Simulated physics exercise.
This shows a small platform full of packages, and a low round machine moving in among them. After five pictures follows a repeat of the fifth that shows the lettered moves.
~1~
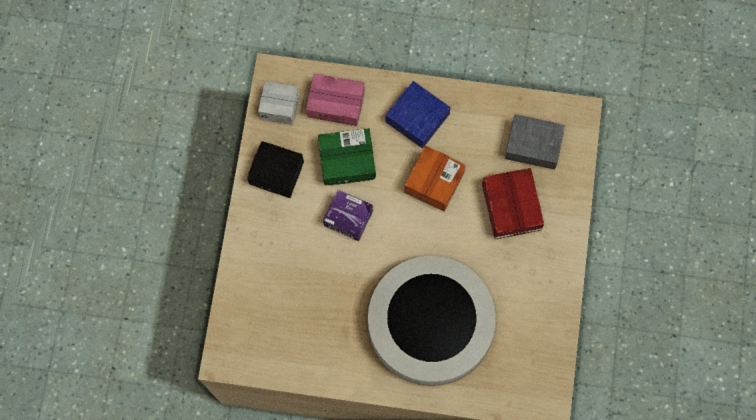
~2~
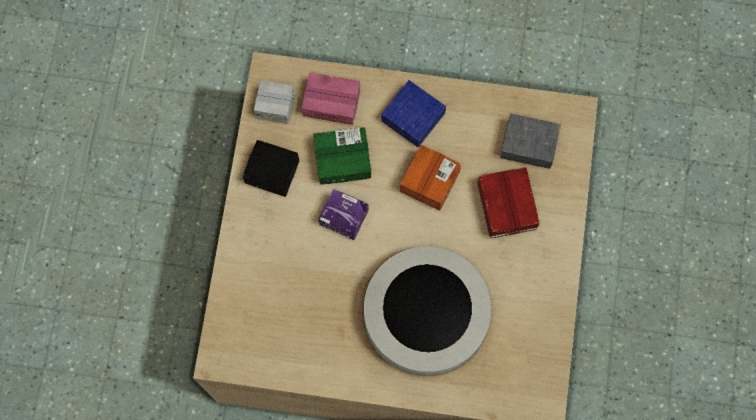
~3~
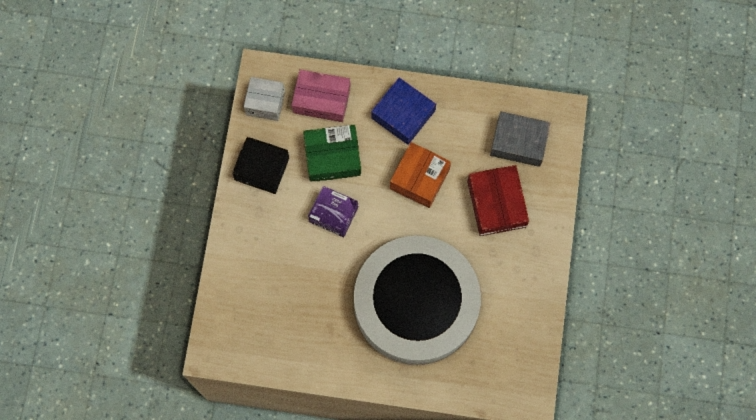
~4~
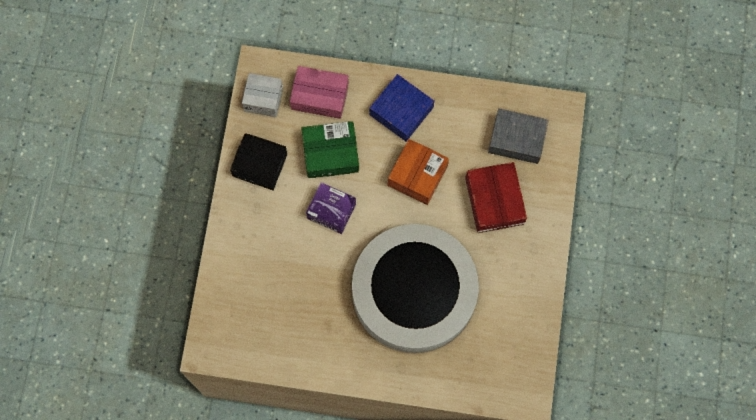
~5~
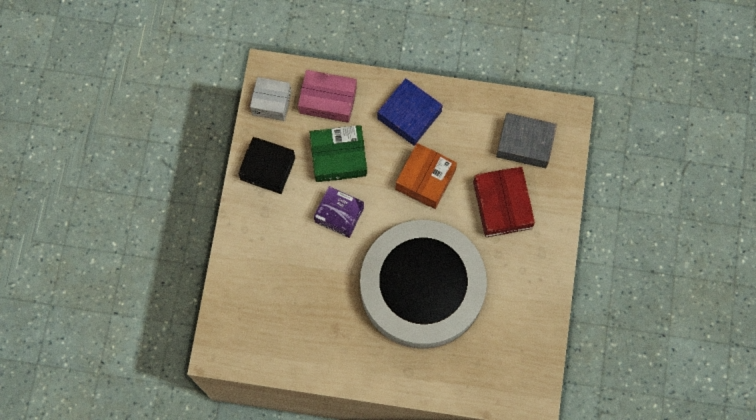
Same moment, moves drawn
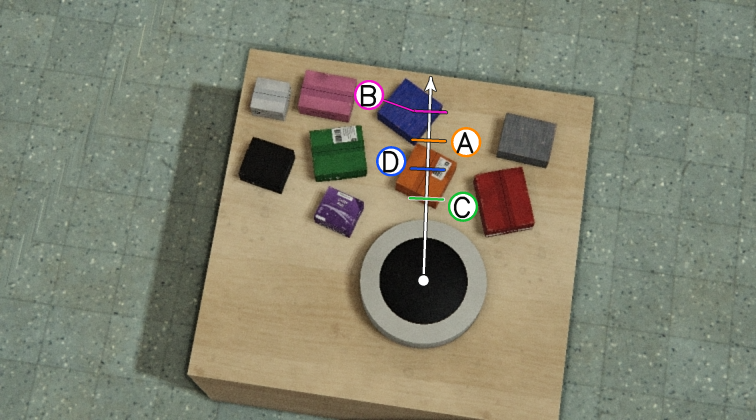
At the start, a round, pale grey machine with a black top sits below a cluster of colourful packages on a wooden platform. It then slides slowly and steadily upward, closing some of the gap to the purple and orange boxes, while the packages all stay in place.
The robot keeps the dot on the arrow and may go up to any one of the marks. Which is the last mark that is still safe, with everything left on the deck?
Stop at C.
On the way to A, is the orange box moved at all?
Yes.
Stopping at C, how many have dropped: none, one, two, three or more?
In all, none.
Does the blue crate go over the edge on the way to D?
Yes.
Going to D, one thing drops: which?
It is the blue crate.
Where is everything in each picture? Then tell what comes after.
Pink box (336, 100); purple box (348, 215); robot (431, 321), in the first picture.
Robot (427, 311); green parcel (342, 156), in the second picture.
Robot (417, 300); blue crate (404, 111), in the third picture.
Robot (415, 288); grey crate (518, 136), in the fourth picture.
Robot (423, 284); pink box (328, 96); purple box (339, 212); white parcel (271, 99), in the fifth picture.
On the marked copy, A at (429, 140); B at (430, 111); C at (427, 199); D at (427, 169); the arrow from (424, 280) to (431, 78); the white dot at (424, 280).
Taking C. A third of the way, robot (424, 253); orange box (425, 168); white parcel (271, 99).
Two thirds of the way, robot (425, 223); blue crate (406, 92); red box (507, 201).
When it is over, robot (426, 204); blue crate (406, 74); orange box (422, 123); nothing has fallen.
As for the rest, A drops the blue crate and orange box; B drops the blue crate and orange box; D drops the blue crate.
